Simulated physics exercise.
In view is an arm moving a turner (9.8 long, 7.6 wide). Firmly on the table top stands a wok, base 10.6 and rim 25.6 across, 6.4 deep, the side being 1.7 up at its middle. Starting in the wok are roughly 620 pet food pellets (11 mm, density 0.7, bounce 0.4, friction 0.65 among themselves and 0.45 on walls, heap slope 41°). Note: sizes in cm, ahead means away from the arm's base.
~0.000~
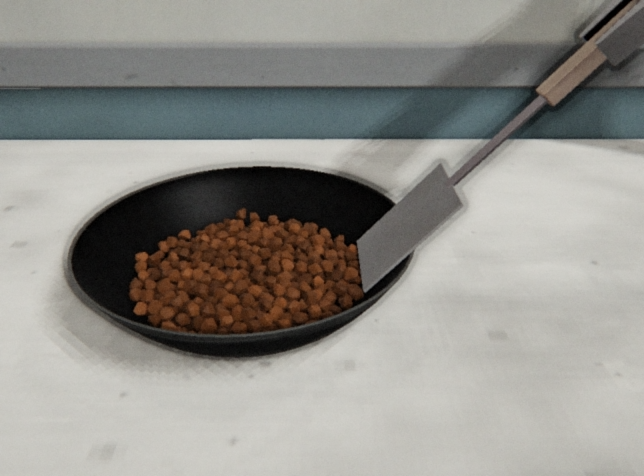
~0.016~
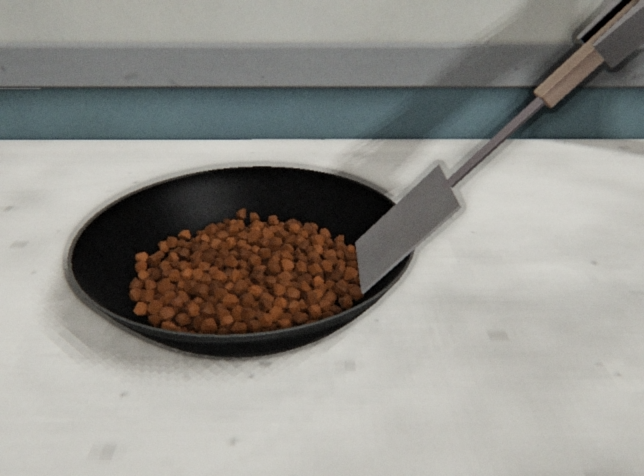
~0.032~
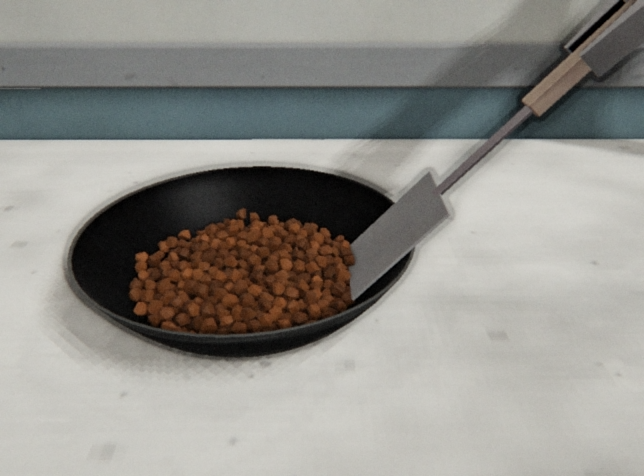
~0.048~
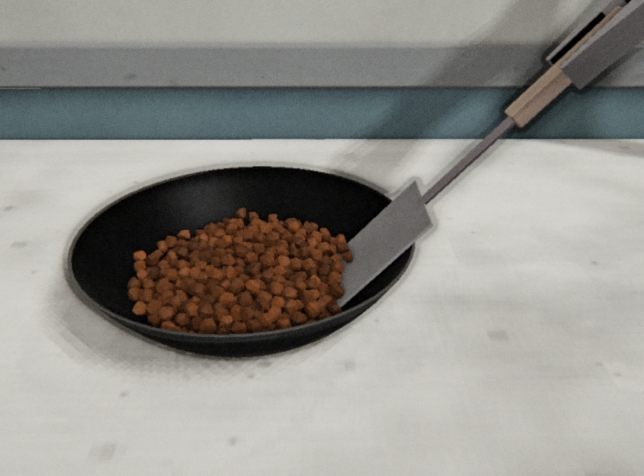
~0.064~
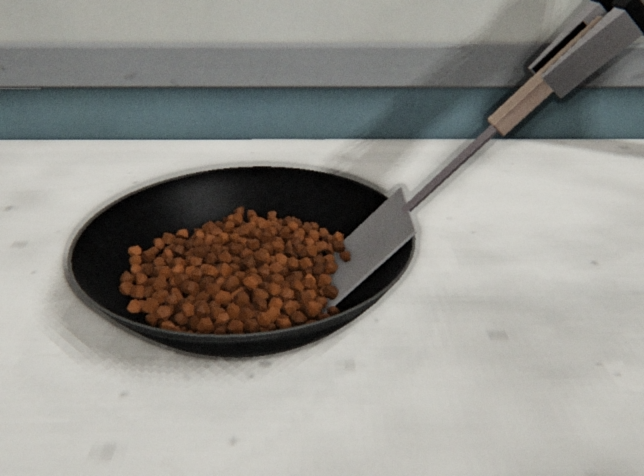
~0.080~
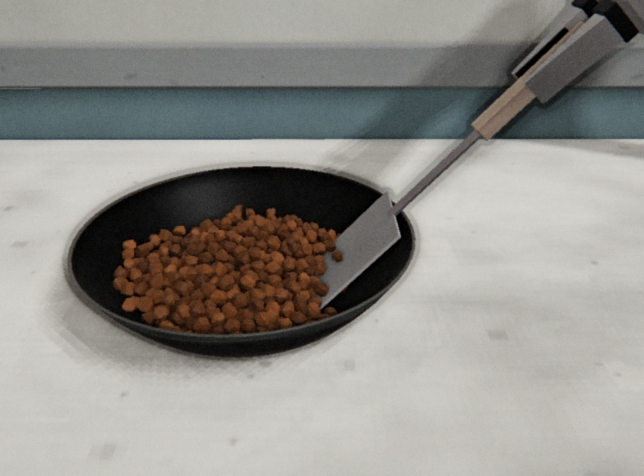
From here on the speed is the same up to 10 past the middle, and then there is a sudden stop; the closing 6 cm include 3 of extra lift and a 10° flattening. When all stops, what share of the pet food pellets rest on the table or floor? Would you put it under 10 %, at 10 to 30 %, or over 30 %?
I would say over 30 %.
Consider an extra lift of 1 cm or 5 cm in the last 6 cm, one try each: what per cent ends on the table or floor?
It works out to some 45 per cent for the first setting and some 40 per cent for the second.
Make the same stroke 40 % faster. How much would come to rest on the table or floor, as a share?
Estimated result: Some 45 %.
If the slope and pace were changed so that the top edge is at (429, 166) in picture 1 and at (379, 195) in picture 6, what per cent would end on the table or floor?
Around 45 per cent finishes on the table or floor.
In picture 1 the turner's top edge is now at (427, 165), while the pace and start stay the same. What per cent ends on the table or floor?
About 40%.
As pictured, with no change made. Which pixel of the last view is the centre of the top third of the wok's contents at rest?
(183, 281).
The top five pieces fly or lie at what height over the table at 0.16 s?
6 cm or so.
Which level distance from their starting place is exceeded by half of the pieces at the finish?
I'd estimate close to 7 centimetres.
After 0.16 s, sloping 48°, highest piece 6 above the table; 617 in the wok.
After 0.23 s, sloping 45°, highest piece 9 above the table; 611 in the wok, 6 on the blade or in flight.
After 0.47 s, sloping 38°, highest piece 11 above the table; 361 in the wok, 123 on the table or floor, 133 on the blade or in flight.
After 1.52 s, sloping 38°, highest piece 7 above the table; 361 in the wok, 256 on the table or floor.
At rest, 361 in the wok, 256 on the table or floor. That is 41 % on the table or floor.
